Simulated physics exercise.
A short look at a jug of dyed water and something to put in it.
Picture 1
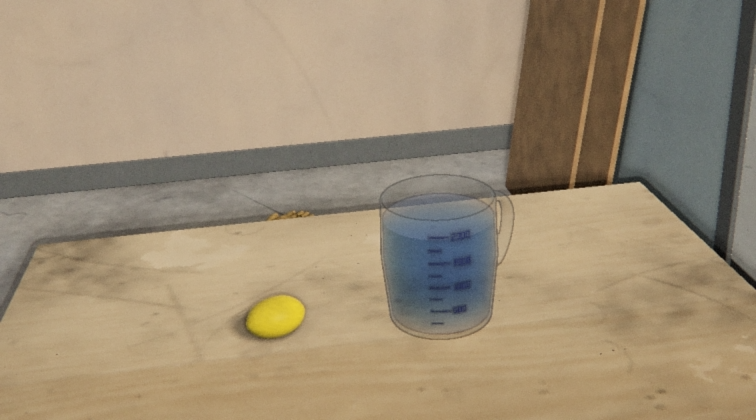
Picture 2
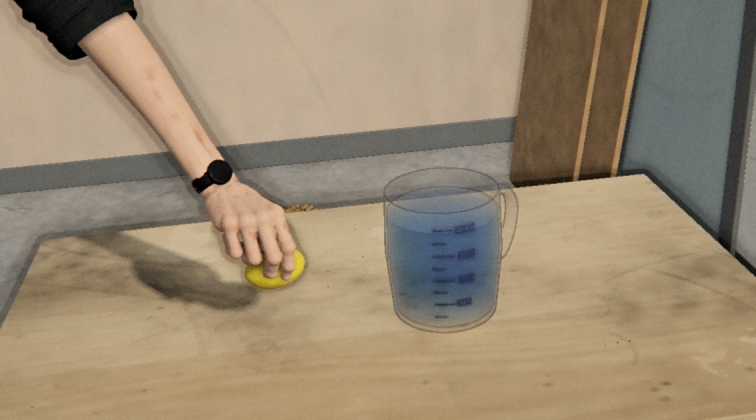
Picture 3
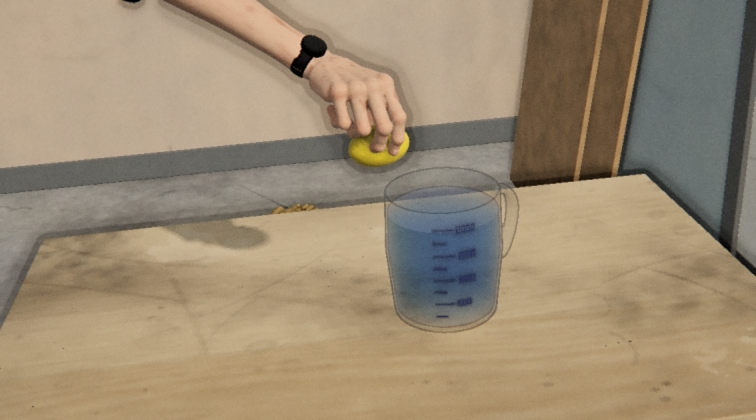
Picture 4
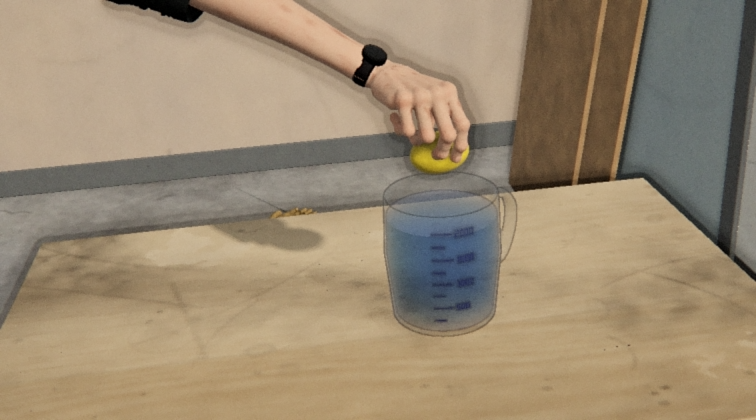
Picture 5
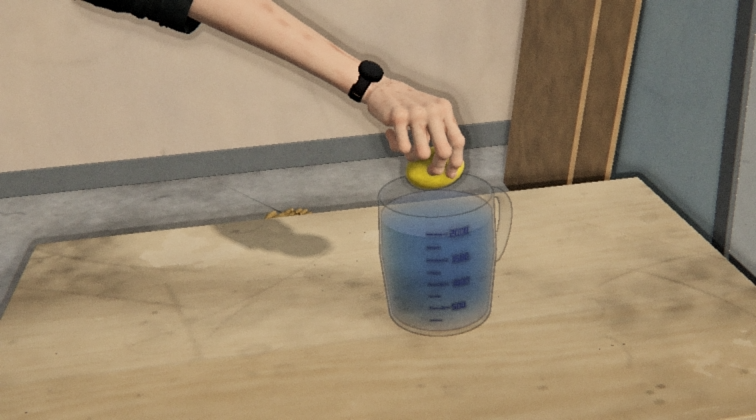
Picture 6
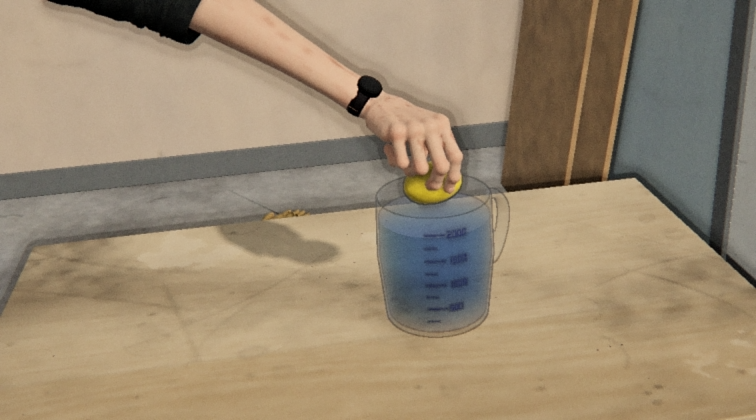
A hand picking up a yellow lemon from a wooden table, carrying it right and lowering it over a jug of blue water.
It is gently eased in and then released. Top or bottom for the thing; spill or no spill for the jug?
In the end it remains up, and the jug contains it all.
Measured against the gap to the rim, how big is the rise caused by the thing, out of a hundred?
By my reckoning, it comes to 30 percent.
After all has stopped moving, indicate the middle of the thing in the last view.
Its centre settles around (434, 220).
Next, the lemon enters the dyed water; the jug is nearly full.
After that, the lemon comes up again; the jug is nearly full.
Finally, the lemon rides on the surface; the jug is nearly full; the top is dry.
